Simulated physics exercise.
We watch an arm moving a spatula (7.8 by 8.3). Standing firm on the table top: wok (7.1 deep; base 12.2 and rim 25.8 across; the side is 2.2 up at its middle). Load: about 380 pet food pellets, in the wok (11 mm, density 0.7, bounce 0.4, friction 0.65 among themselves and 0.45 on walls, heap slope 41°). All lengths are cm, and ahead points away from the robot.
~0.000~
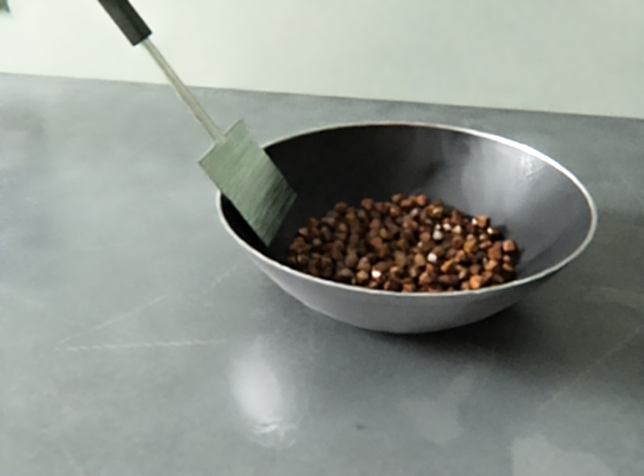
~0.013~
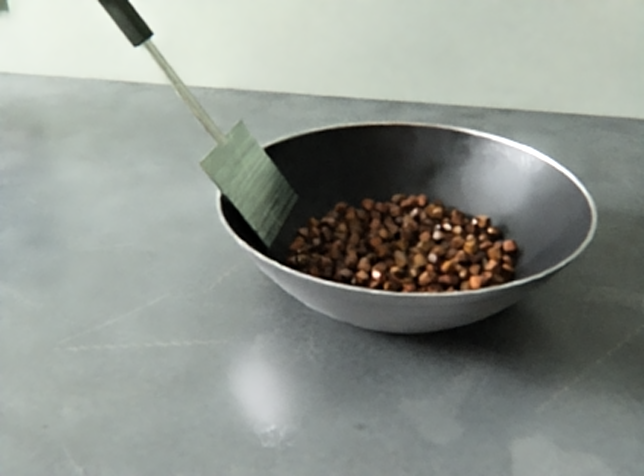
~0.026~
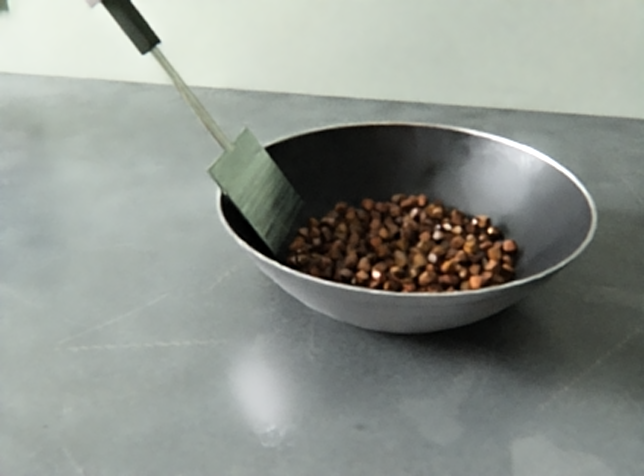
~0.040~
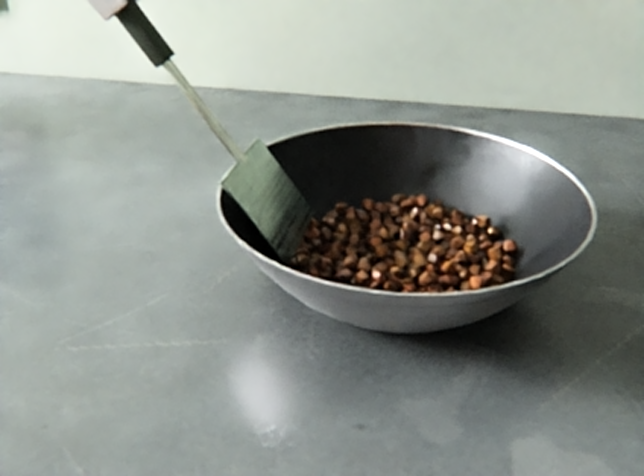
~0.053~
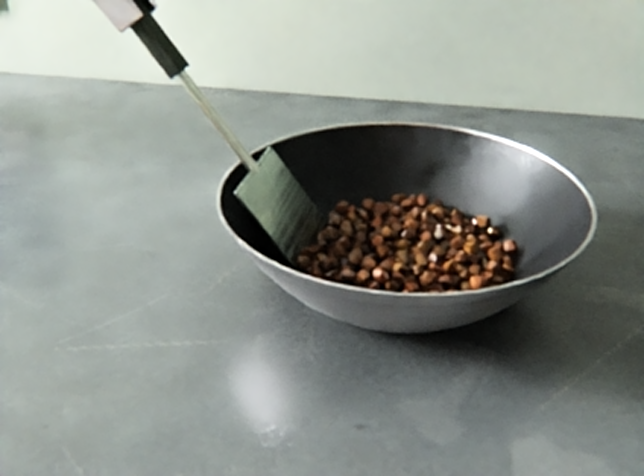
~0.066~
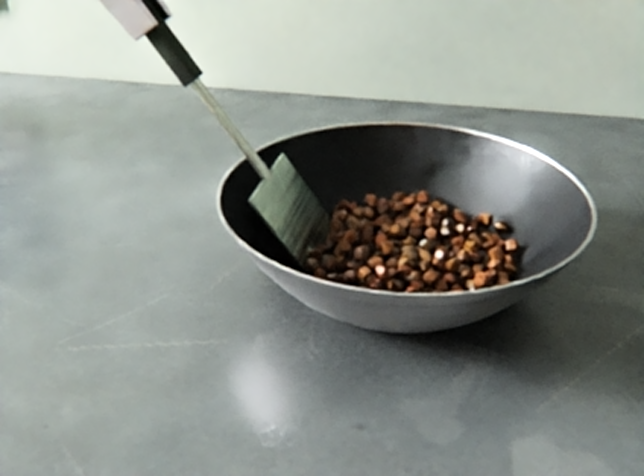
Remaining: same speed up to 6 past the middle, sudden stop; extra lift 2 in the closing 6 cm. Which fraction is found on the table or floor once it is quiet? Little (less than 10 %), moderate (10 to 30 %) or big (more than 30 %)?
Share on the table or floor: Little (less than 10 %).
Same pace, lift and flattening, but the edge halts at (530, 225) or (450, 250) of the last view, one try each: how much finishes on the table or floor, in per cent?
Some 45 and 0 per cent.
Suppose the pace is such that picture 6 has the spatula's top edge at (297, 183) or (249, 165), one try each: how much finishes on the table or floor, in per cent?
Some 15 and 0 per cent.
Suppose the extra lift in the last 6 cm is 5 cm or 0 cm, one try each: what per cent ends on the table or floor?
About 10 and 0 per cent.
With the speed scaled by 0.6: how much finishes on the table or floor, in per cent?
Some 0 per cent.
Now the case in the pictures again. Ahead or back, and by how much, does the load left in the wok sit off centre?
About 5.0 cm ahead.
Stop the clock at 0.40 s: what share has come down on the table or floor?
Roughly 0 per cent.
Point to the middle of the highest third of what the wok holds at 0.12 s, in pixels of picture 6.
Around (435, 240).
By 0.12 s, sloping 54°, highest piece 5 above the table; 378 in the wok.
By 0.17 s, sloping 54°, highest piece 6 above the table; 378 in the wok.
By 0.40 s, sloping 54°, highest piece 8 above the table; 373 in the wok, 2 on the table or floor, 3 on the blade or in flight.
By 1.45 s, sloping 54°, highest piece 8 above the table; 373 in the wok, 5 on the table or floor.
Final count, 373 in the wok, 5 on the table or floor. That is 1 % on the table or floor.
